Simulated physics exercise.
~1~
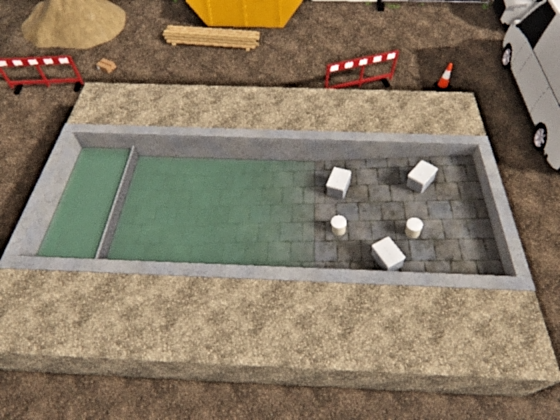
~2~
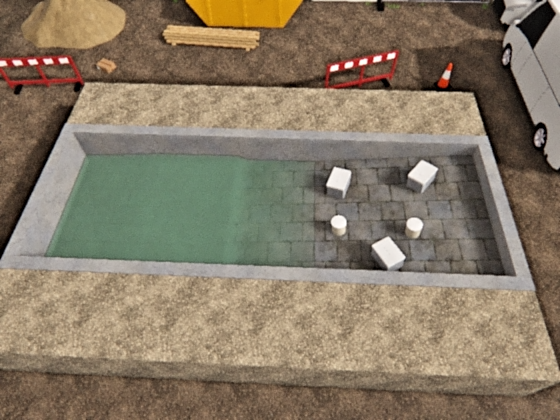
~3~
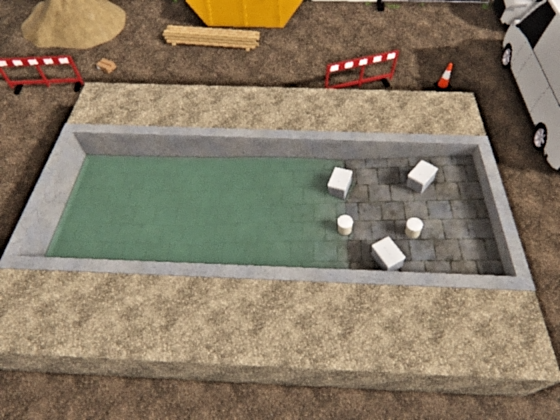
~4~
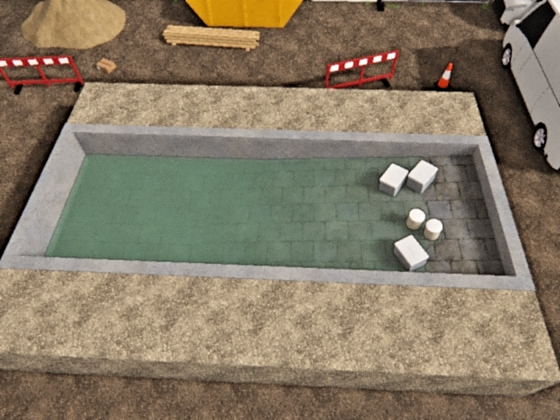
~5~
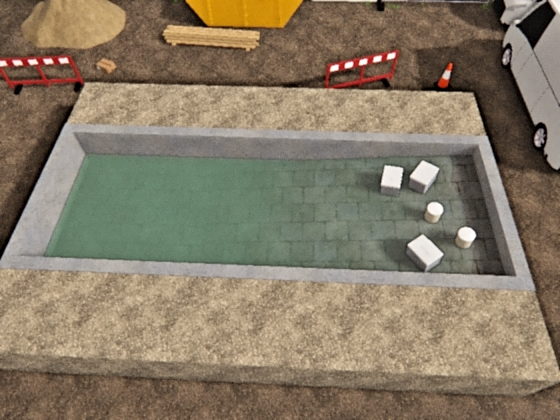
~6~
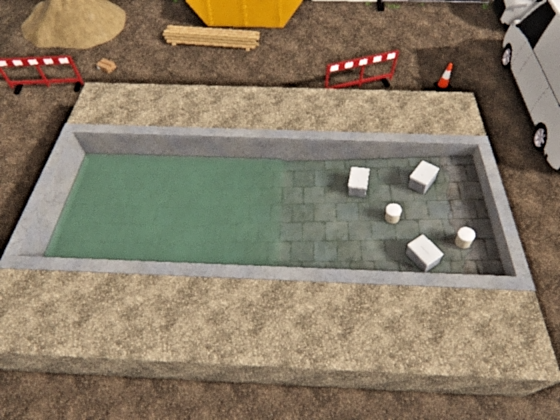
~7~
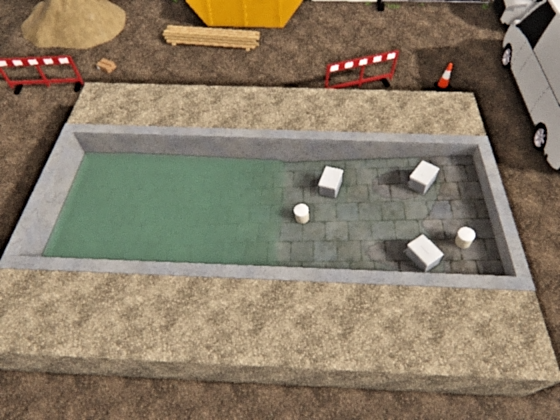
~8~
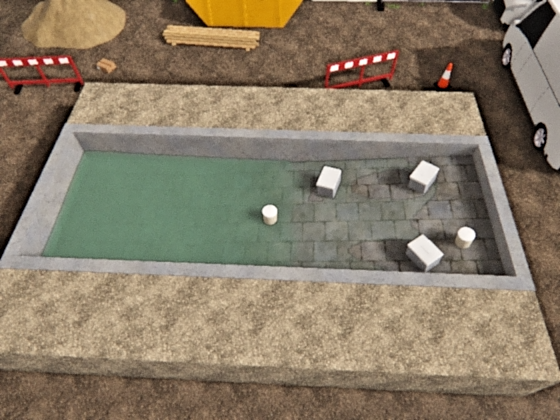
Green water surging right across a sunken paved basin, pushing white boxes and pails along, then draining back with one pail drifting left.
